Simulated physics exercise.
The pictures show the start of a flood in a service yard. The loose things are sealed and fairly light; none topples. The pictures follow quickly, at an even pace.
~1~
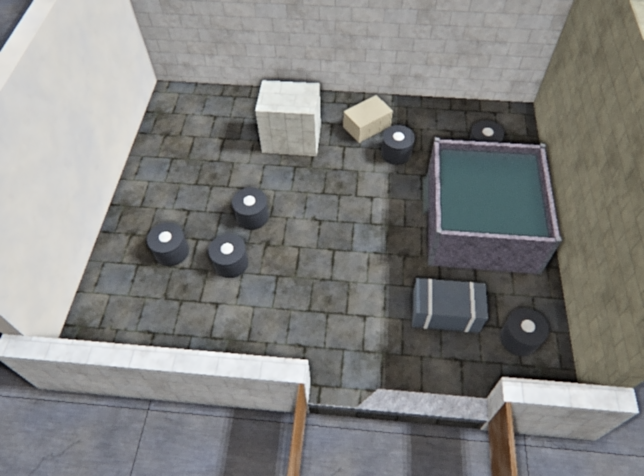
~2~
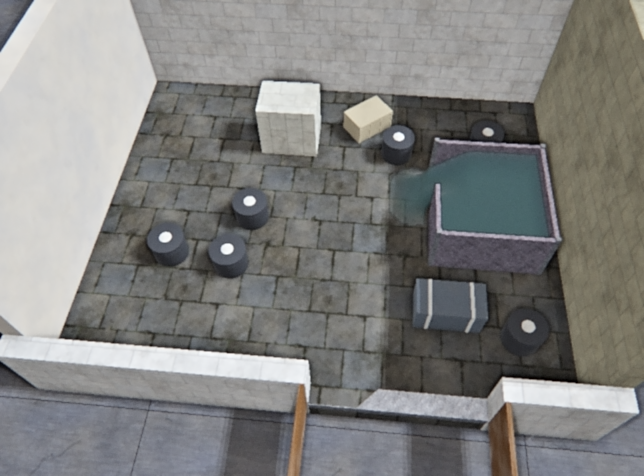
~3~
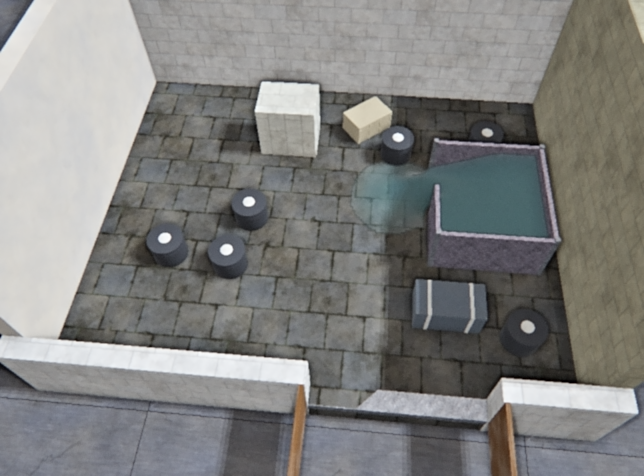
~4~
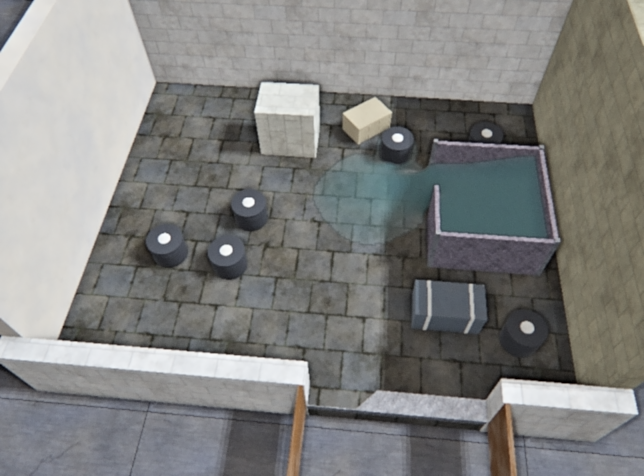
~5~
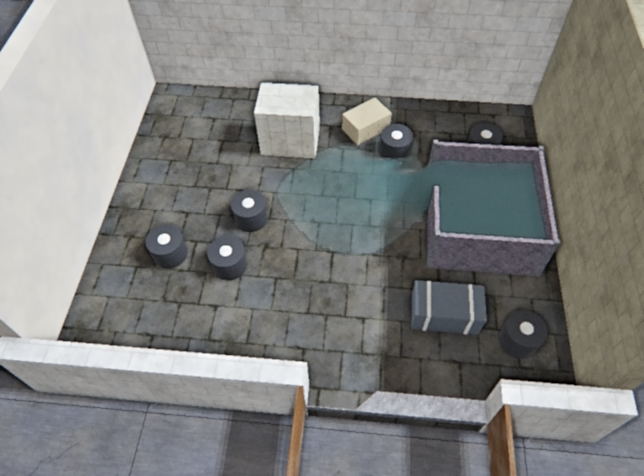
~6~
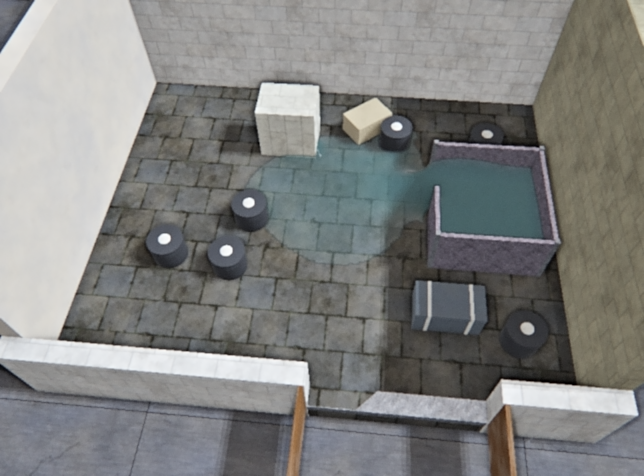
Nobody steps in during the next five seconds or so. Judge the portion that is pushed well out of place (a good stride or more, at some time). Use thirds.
Share: One to two thirds.
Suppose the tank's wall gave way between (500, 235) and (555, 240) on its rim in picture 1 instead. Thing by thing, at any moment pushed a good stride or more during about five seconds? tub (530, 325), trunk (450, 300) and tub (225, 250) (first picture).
In turn: Moved that far, yes, short of that.
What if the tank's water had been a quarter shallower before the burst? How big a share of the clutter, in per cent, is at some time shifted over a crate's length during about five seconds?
Near 60 in a hundred.
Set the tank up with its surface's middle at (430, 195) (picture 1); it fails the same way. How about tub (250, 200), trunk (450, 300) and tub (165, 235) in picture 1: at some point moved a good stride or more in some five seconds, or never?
As listed: Yes, no, yes.
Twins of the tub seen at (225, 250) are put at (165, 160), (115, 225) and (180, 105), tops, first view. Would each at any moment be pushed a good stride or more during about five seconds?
One after the other: Moved that far, pushed that far, shifted that much.
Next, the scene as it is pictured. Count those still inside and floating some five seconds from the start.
That makes 3.
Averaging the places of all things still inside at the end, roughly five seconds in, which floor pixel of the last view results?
Around (358, 249).
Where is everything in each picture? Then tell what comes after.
In the first picture, a tub at (398, 137), on the bottom; a tub at (249, 201) rests on the ground; 0 of 8 have shifted.
In the second picture, a tub at (398, 137) rests on the ground; a tub at (249, 201) rests on the ground; 0 of 8 have shifted.
In the third picture, a tub at (398, 138), on the bottom; a tub at (249, 202), on the bottom; 0 of 8 have shifted.
In the fourth picture, a tub at (397, 138), on the bottom; a tub at (248, 202) rests on the ground; 0 of 8 have shifted.
In the fifth picture, a tub at (397, 135) rests on the ground, close to its start; a tub at (248, 203) rests on the ground; 1 of 8 have shifted.
In the sixth picture, a tub at (396, 127) rests on the ground, close to its start; a tub at (249, 203) rests on the ground; 1 of 8 have shifted.
A moment on, 1 of 8 are well off their spots; 0 afloat.
Next, 5 of 8 are well off their spots; 2 afloat.
Later, 5 of 8 are well off their spots; 3 afloat.
In the end, 5 of 8 are well off their spots, and 5 have been at some point; 3 afloat.
